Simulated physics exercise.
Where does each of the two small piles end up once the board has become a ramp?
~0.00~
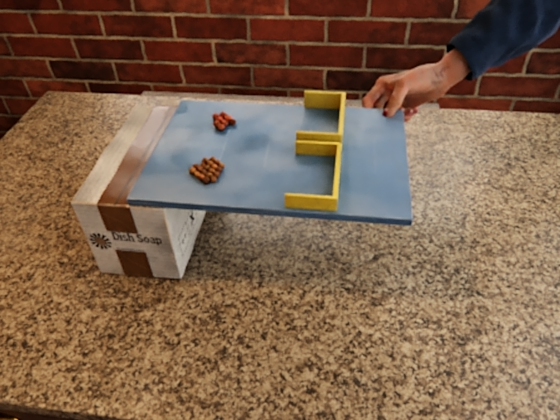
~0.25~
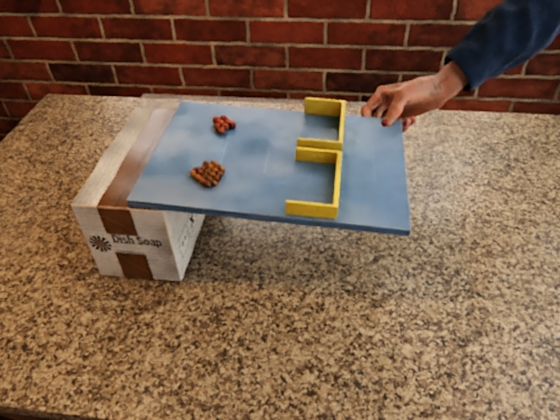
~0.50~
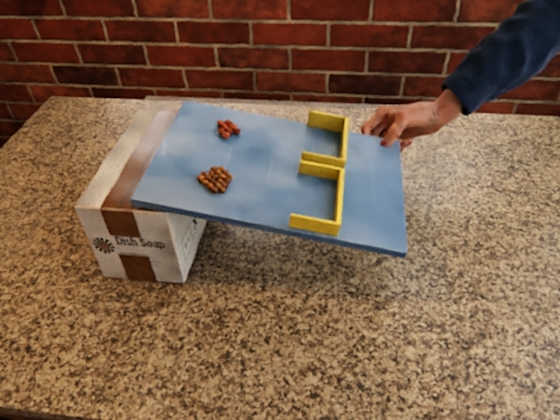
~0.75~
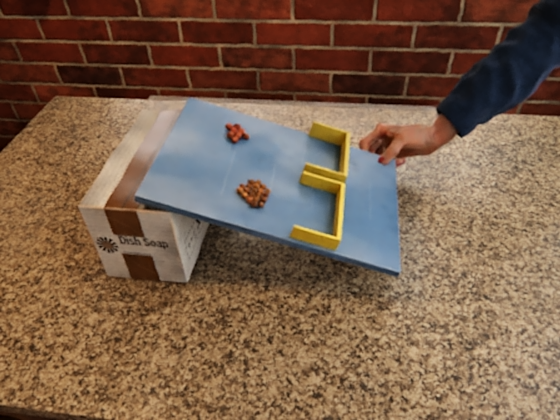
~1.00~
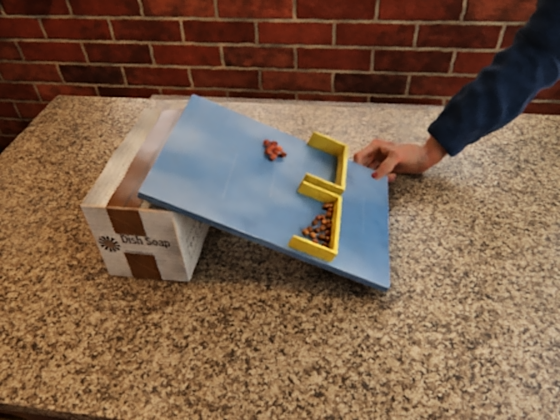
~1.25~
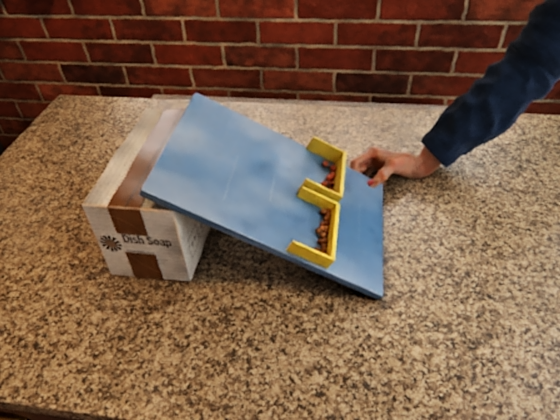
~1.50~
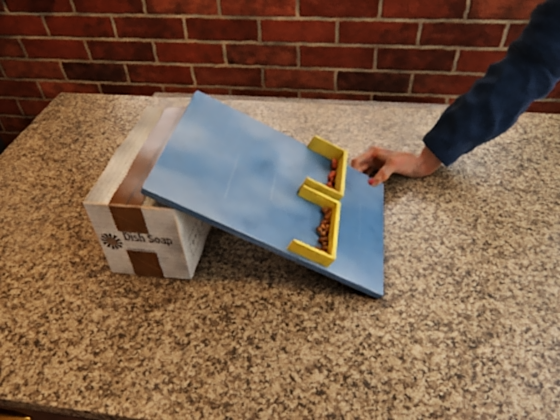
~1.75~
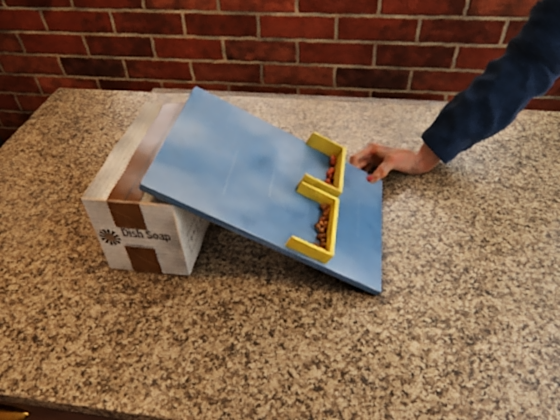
The nearer pile ends up against the nearer yellow barrier, and the farther pile ends up against the farther one.
A hand in a dark blue sleeve, reaching in from the right, holds one end of a blue board whose other end rests on a white and brown box. The scene is viewed from slightly above, on a speckled stone counter before a red brick wall. Two small piles of brownish and reddish pieces sit on the board, left of two yellow barriers. The hand lowers its end, and the nearer pile slides down first, followed by the farther one. Both piles end gathered against their barriers on the sloping board.
